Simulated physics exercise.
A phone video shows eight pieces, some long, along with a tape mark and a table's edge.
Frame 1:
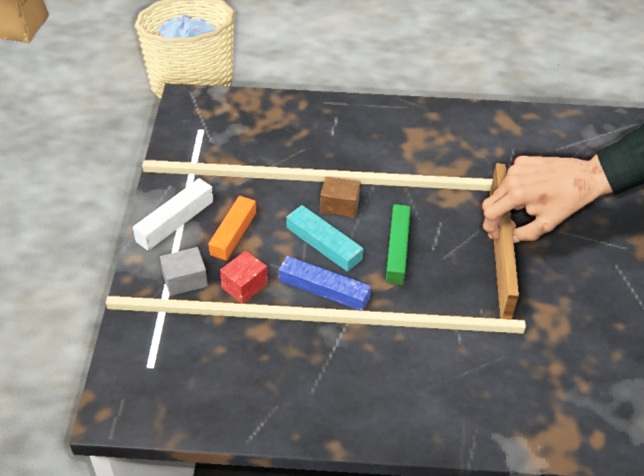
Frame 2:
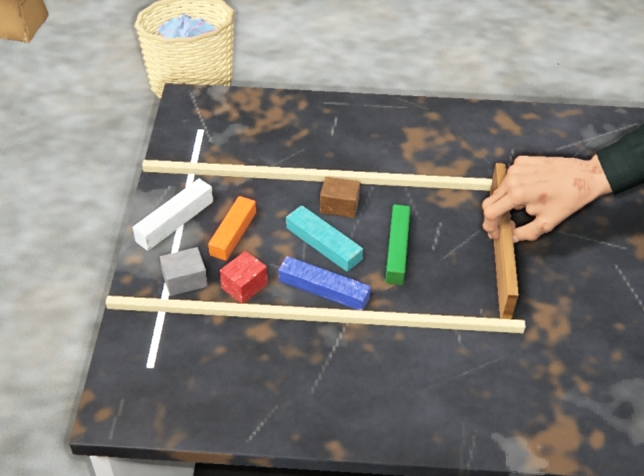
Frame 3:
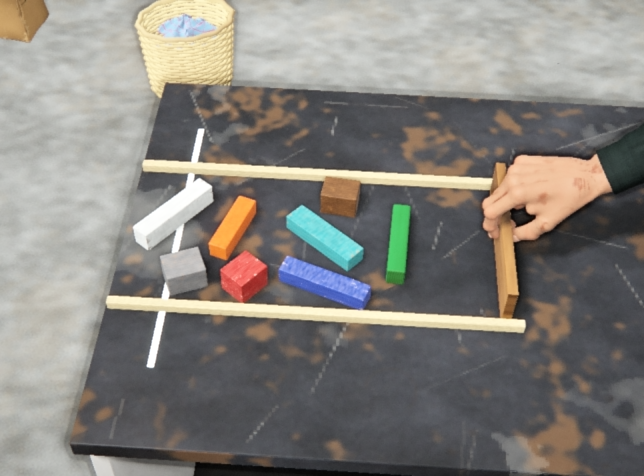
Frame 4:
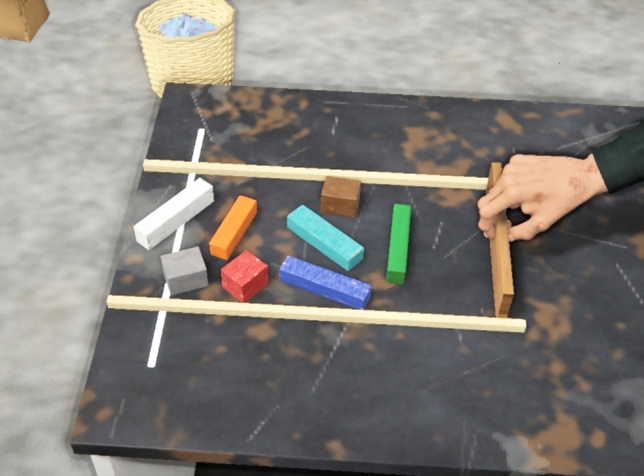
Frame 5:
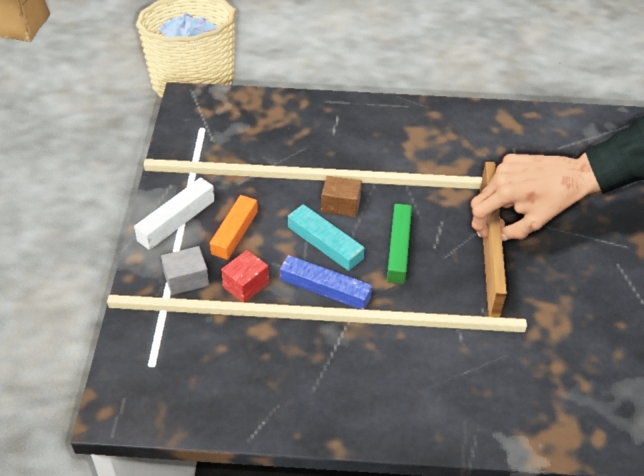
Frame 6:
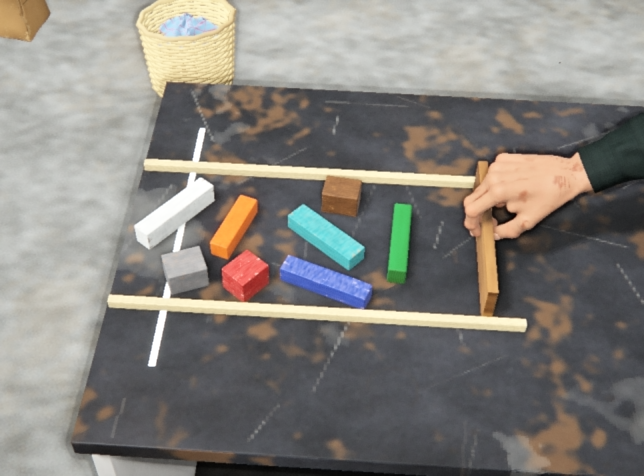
A hand sliding a wooden board slightly left between two pale rails on a dark table, toward scattered coloured blocks lying still.
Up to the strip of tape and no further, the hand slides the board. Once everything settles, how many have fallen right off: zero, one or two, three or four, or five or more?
Count: Three or four.
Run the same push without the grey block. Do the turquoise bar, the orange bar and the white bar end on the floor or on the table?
Note: Turquoise bar is on by the end; orange bar is off by the end; white bar is off by the end.
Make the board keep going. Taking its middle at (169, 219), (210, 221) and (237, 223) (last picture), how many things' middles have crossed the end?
First 4, then 1, finally 0.
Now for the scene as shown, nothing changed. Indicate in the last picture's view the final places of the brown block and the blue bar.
The brown block stops around (177, 176); the blue bar around (135, 257).
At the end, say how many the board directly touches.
That number would be 3.
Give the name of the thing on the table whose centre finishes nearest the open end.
Red block.
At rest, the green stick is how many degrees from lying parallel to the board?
Roughly 0°.
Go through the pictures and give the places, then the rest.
The first picture shows white bar (174, 214); grey block (184, 272); orange bar (233, 228); board (503, 239); tape (179, 236).
The second picture shows grey block (184, 271); brown block (340, 197).
The third picture shows orange bar (233, 227); green stick (398, 244).
The fourth picture shows white bar (175, 214); turquoise bar (325, 237).
The fifth picture shows grey block (185, 270); blue bar (326, 282).
The sixth picture shows white bar (176, 213); grey block (185, 270); orange bar (235, 226); board (485, 237); tape (180, 234).
Early on, none off yet; white bar at rest near (176, 213); grey block at rest near (185, 270); orange bar at rest near (235, 226).
A while later, none off yet; white bar at rest near (176, 213); grey block at rest near (185, 270); orange bar moving near (230, 225).
Further along, none off yet; white bar travelled a little near (142, 205); grey block travelled about its own width near (144, 259); orange bar travelled about its own width near (155, 216).
Finally, the number that fall off is three or four; lost, orange bar, grey block and white bar.
